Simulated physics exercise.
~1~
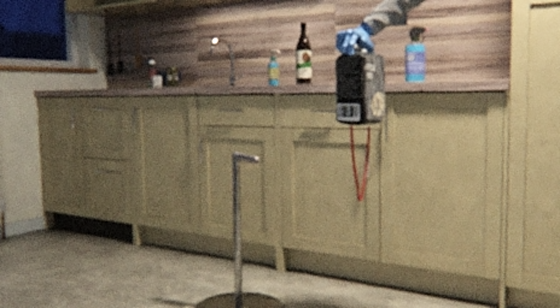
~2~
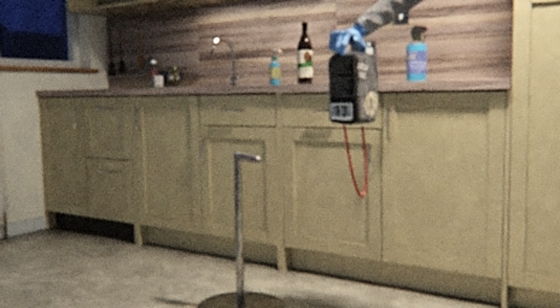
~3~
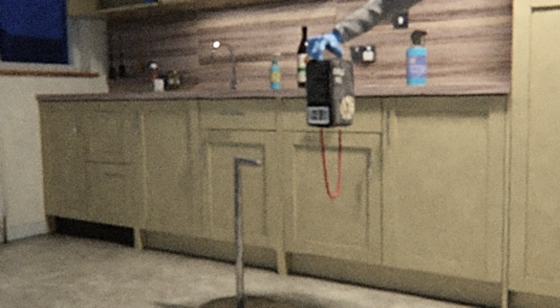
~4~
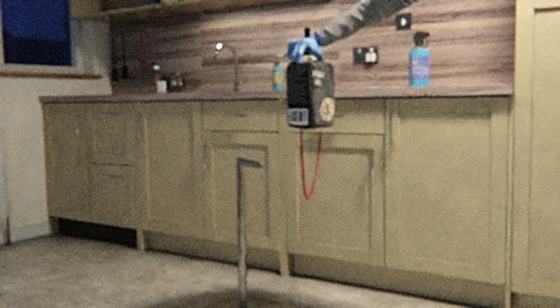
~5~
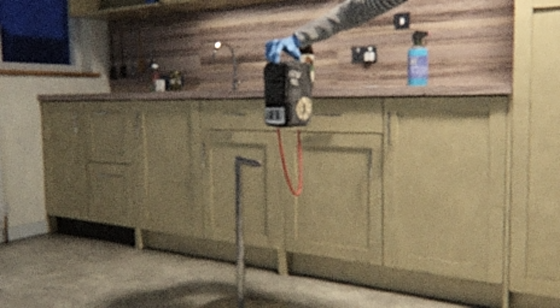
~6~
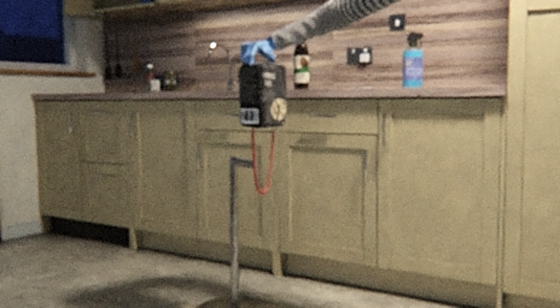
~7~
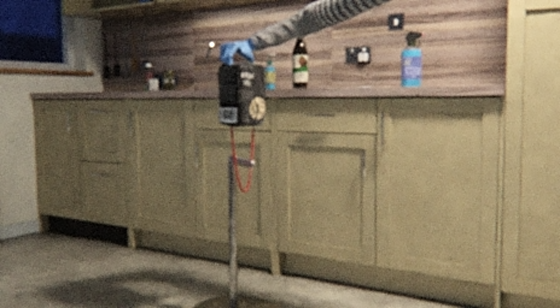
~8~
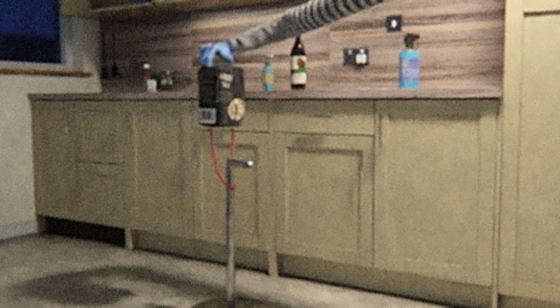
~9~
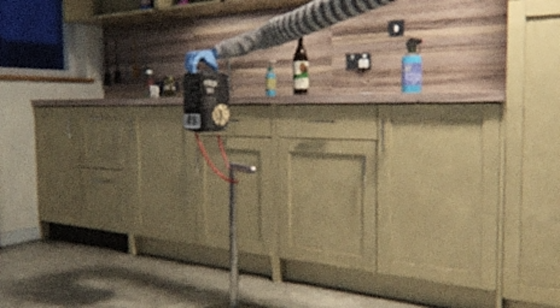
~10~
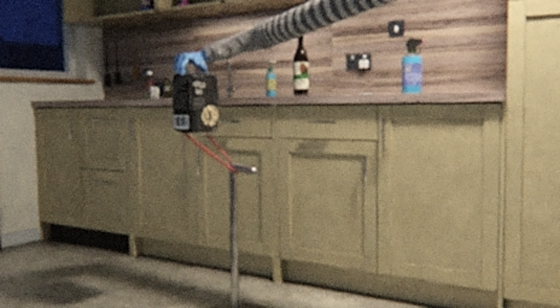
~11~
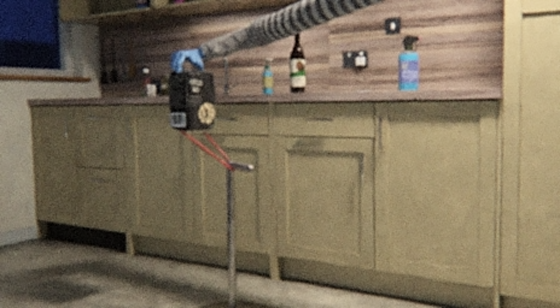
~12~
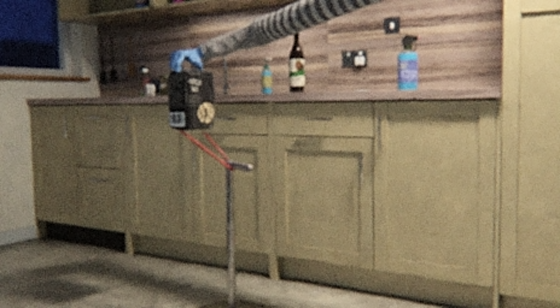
In a kitchen, a blue-gloved hand carried a boxy black sack with a red loop dangling beneath it leftward toward a thin metal post, and as the sack passed over, the loop caught on the hook and pulled tight, stopping the hand.
